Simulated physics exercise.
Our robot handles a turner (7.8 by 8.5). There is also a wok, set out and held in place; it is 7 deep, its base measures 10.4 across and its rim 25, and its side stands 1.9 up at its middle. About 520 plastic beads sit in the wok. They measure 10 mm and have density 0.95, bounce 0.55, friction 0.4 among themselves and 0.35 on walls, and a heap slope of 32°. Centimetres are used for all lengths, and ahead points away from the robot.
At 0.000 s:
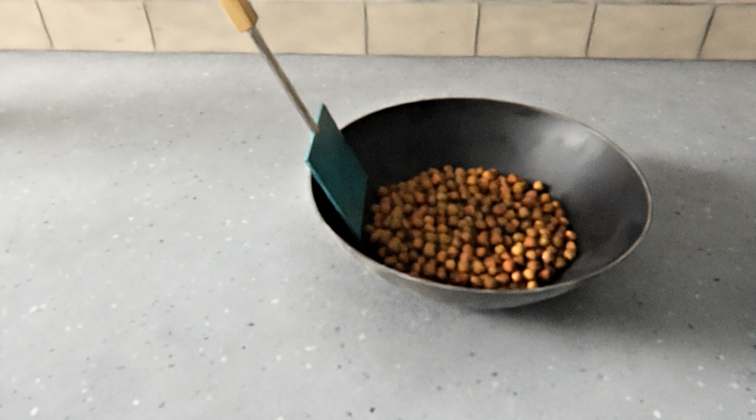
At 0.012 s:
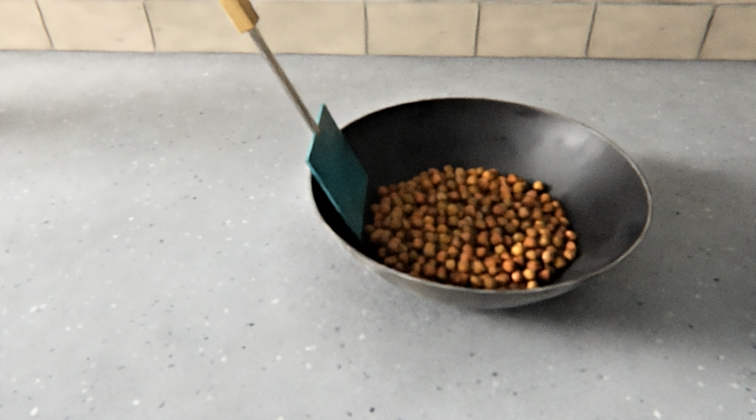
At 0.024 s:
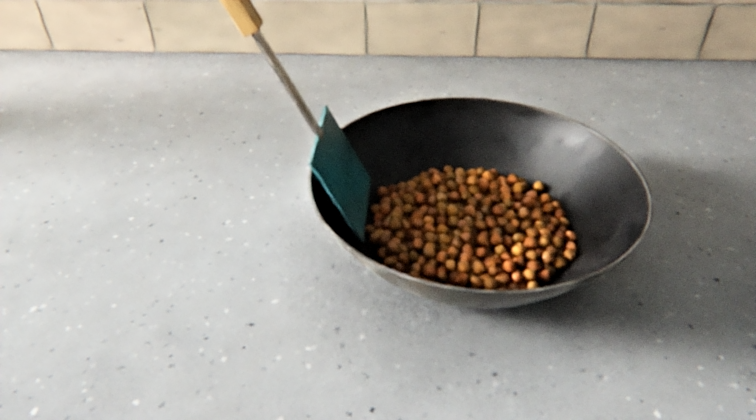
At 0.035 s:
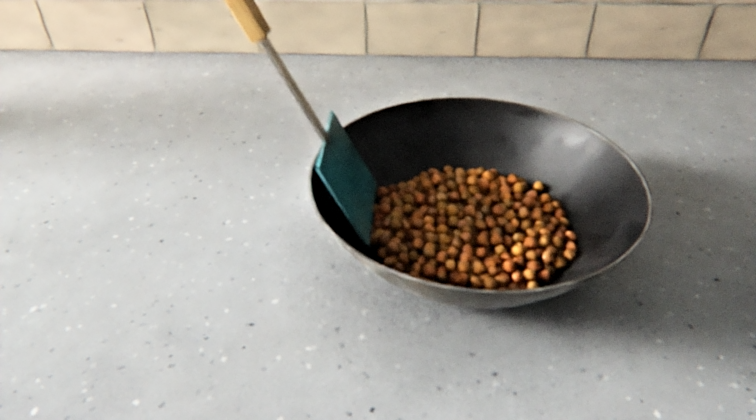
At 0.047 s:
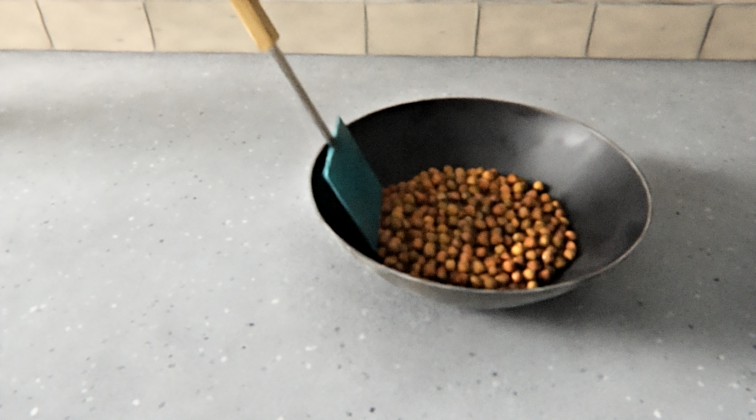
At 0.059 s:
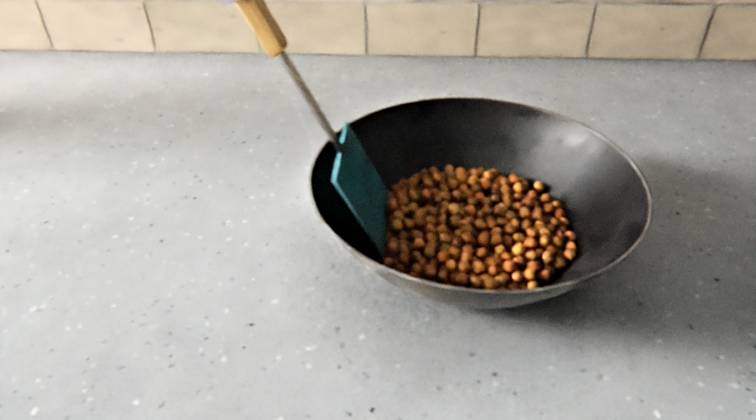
On a speckled grey countertop by a tiled wall, a teal turner with a wooden handle rests inside the left of a dark wok of brown beads, then shifts slightly right and down, nudging the heap's edge while the wok stays still.
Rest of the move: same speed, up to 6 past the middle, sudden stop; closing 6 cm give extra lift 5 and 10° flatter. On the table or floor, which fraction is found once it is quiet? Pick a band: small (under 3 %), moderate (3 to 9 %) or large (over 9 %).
The share is small, under 3 %.
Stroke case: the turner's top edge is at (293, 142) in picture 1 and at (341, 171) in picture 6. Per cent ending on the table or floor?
Near 10 in a hundred.
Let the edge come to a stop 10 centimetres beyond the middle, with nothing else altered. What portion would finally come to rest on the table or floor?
That would be something like 20 in a hundred.
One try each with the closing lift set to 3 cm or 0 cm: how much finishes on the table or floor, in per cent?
Roughly 0 per cent, then 0 per cent.
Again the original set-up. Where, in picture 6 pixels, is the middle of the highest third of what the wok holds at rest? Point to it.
It is centred near (558, 209) in the last view.
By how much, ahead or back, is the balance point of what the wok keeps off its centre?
The balance point lies close to 3.5 cm ahead.
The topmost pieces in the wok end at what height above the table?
It reaches about 6.0 cm.
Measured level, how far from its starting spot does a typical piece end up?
I'd estimate close to 3 centimetres.
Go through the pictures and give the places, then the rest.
Turner top edge at (314, 129), sloping 64°; upper third of the load around (472, 223), from x 370 to 570, top at y 170; 515 in the wok, in the first picture.
Turner top edge at (315, 130), sloping 64°; upper third of the load around (472, 223), from x 370 to 570, top at y 170, in the second picture.
Turner top edge at (318, 132), sloping 64°; upper third of the load around (472, 223), from x 370 to 570, top at y 170, in the third picture.
Turner top edge at (325, 138), sloping 64°; upper third of the load around (472, 223), from x 370 to 570, top at y 170, in the fourth picture.
Turner top edge at (333, 144), sloping 64°; upper third of the load around (472, 223), from x 370 to 570, top at y 170, in the fifth picture.
Turner top edge at (340, 149), sloping 64°; upper third of the load around (472, 222), from x 370 to 570, top at y 170; 515 in the wok, in the sixth picture.
By 0.16 s, sloping 64°, highest piece 4 above the table; 515 in the wok.
By 0.26 s, sloping 60°, highest piece 6 above the table; 515 in the wok.
By 0.51 s, sloping 54°, highest piece 7 above the table; 514 in the wok, 1 on the blade or in flight.
By 1.56 s, sloping 54°, highest piece 6 above the table; 514 in the wok, 1 on the table or floor.
Final count, 514 in the wok, 1 on the table or floor. That is 0 % on the table or floor.
